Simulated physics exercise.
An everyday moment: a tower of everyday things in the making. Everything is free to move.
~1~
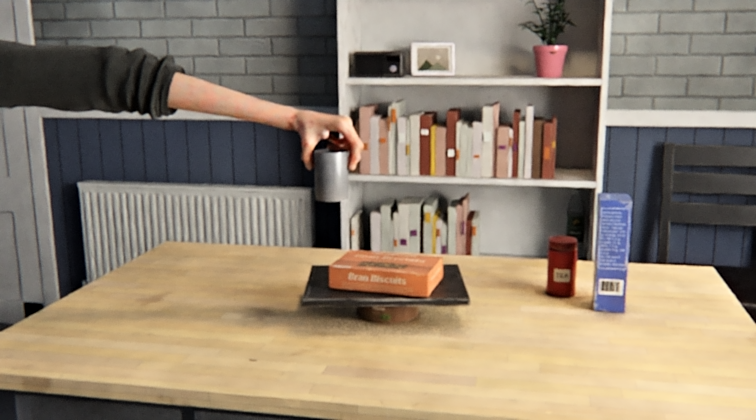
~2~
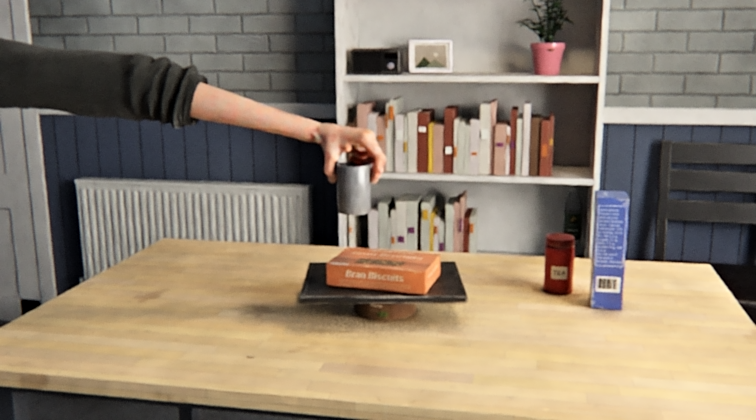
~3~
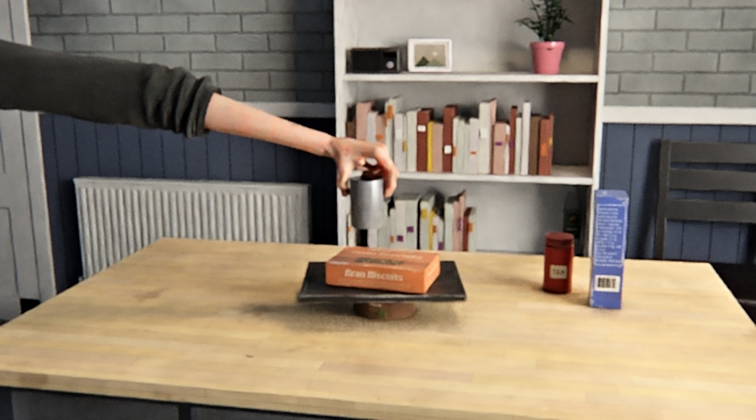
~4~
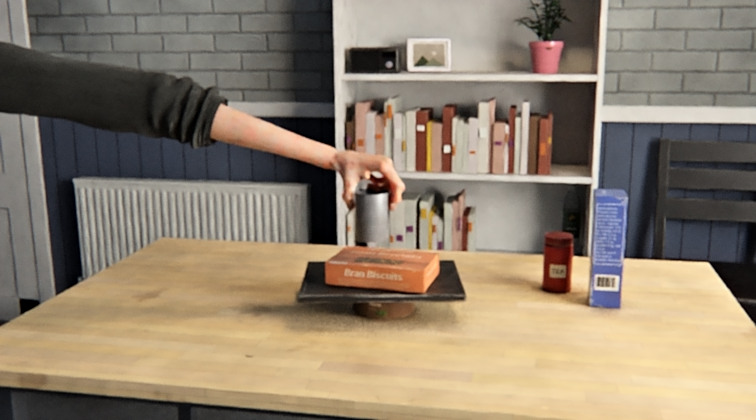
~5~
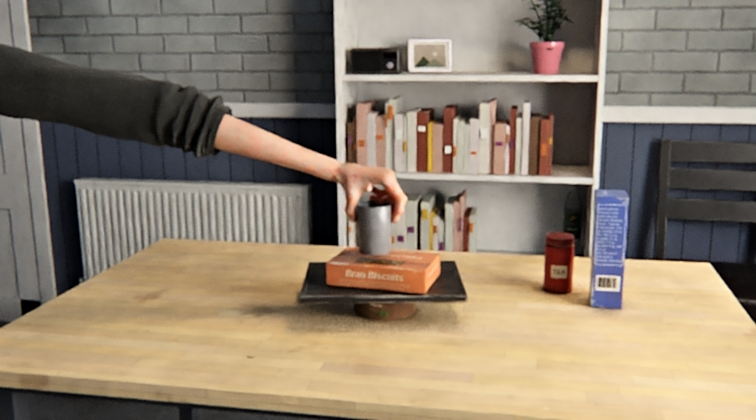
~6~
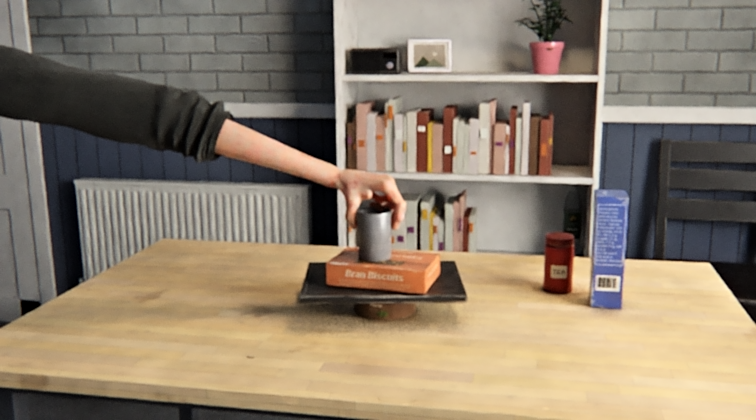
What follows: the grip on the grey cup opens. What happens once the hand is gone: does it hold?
The pile stays up.
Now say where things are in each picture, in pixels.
The first picture shows coming down; grey cup (331, 175); blue carton (611, 252).
The second picture shows coming down; grey cup (354, 188).
The third picture shows coming down; grey cup (367, 202); orange packet (384, 269).
The fourth picture shows coming down; grey cup (372, 215); red jar (558, 262).
The fifth picture shows coming down; grey cup (375, 228); black tray (383, 281).
The sixth picture shows in place under the hand; grey cup (375, 234); blue carton (608, 249).
Then, 0.50 s past the last view, things are still on the move.
Then, 1.30 s past the last view, nothing moves.
Then, 2.00 s past the last view, grey cup resting near (375, 235).
Finally, all 6 still in place. Final places as the last picture's camera would see them, grey cup near (375, 234). The pile holds.
